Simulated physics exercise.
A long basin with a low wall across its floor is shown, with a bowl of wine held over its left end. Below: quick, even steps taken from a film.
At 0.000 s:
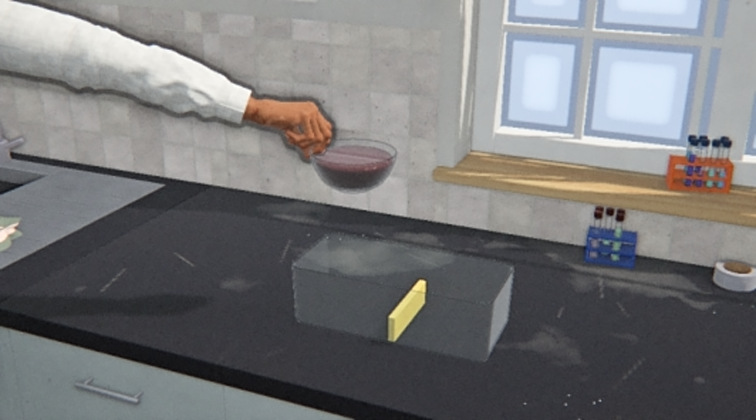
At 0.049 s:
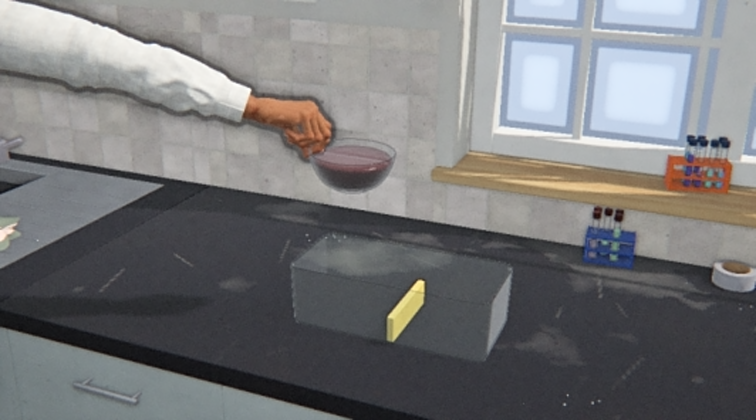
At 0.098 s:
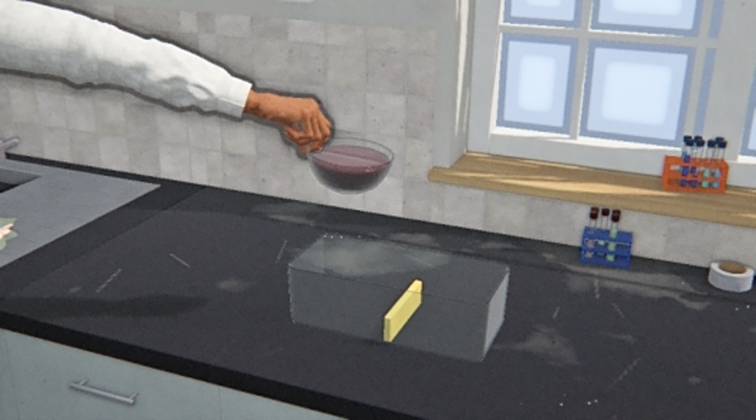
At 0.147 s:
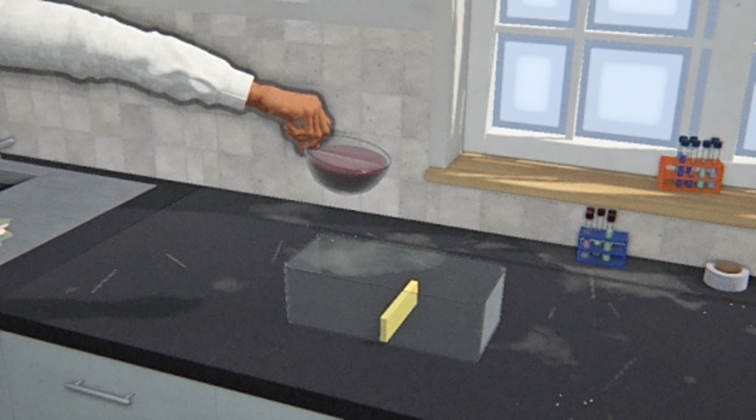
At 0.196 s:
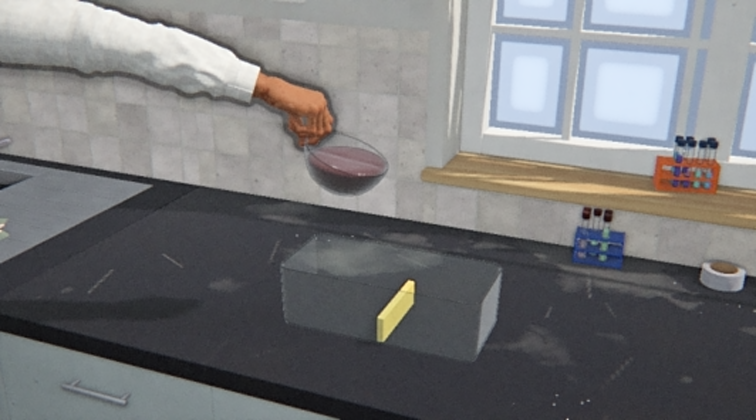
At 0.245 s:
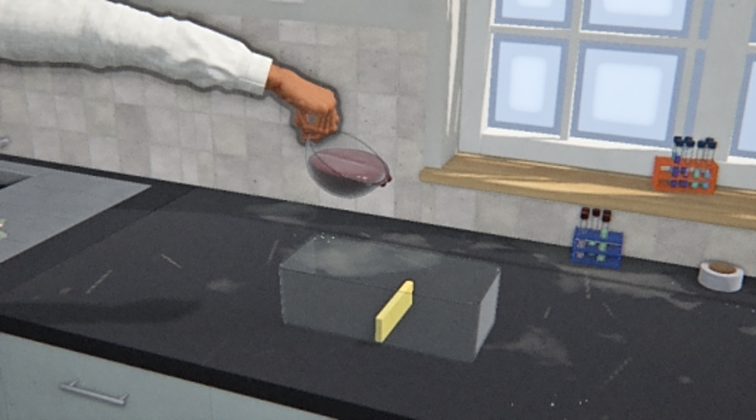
A hand in a white sleeve held a glass bowl of dark red wine above a clear basin with a low yellow wall, then gradually tilted it rightward until wine began slipping over its edge.
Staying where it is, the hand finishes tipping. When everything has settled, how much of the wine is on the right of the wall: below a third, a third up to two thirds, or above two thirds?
The upper band.
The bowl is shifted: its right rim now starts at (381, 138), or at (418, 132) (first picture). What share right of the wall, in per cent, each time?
Estimate, in order: 65 and 90 per cent.
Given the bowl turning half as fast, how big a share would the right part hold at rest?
It comes to some 85 in a hundred.
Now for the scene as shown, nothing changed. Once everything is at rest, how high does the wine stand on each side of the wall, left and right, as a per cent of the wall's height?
Once it is still, the left part shows 10 per cent and the right part 40.
By 0.52 s the tilt is 85° and 16 per cent is still to pour, 1 is left of the wall and 34 right of it.
By 0.72 s the tilt is 95° and 0 per cent is still to pour, 14 is left of the wall and 80 right of it.
By 0.92 s the tilt is 95° and 0 per cent is still to pour, 19 is left of the wall and 80 right of it.
By 1.15 s the tilt is 95° and 0 per cent is still to pour, 19 is left of the wall and 79 right of it.
At rest 19 per cent lies left of the wall, 79 right of it and 2 outside.
